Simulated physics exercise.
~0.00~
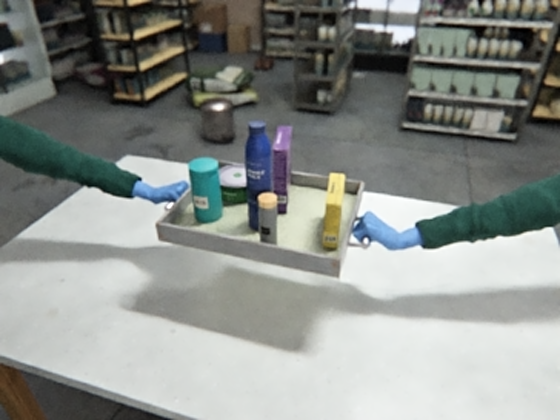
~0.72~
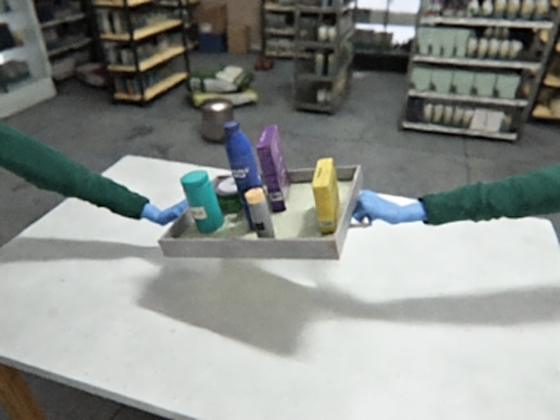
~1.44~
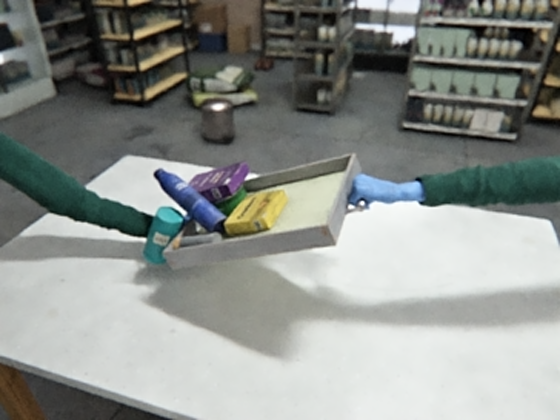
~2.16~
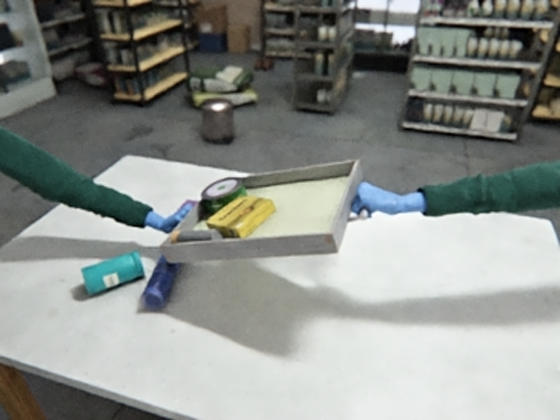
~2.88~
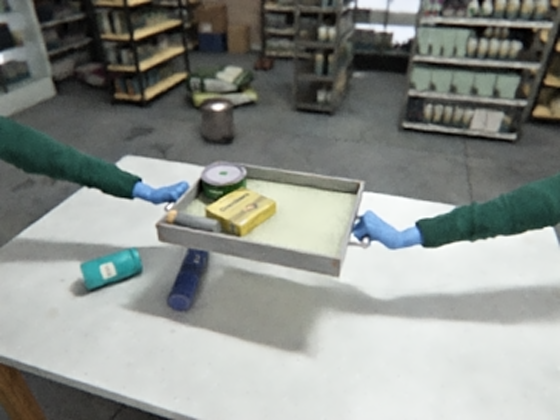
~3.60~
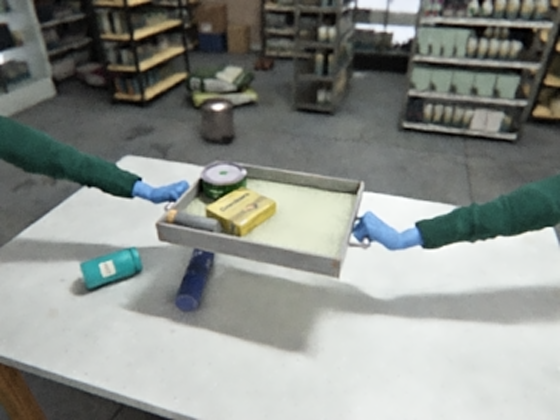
Two blue-gloved hands in green sleeves hold a shallow grey tray above a white table, seen from slightly above in a room lined with stocked shelves. On it stand a turquoise jar and low green tub at left, a blue bottle, purple packet and small grey shaker near the middle, and a yellow packet at right. The left side dips, and the items lean, topple and slide left. The turquoise jar drops off, followed by the blue bottle and purple packet. The tray levels, still holding the upright tub, fallen shaker and yellow packet, while jar and bottle lie on the table.
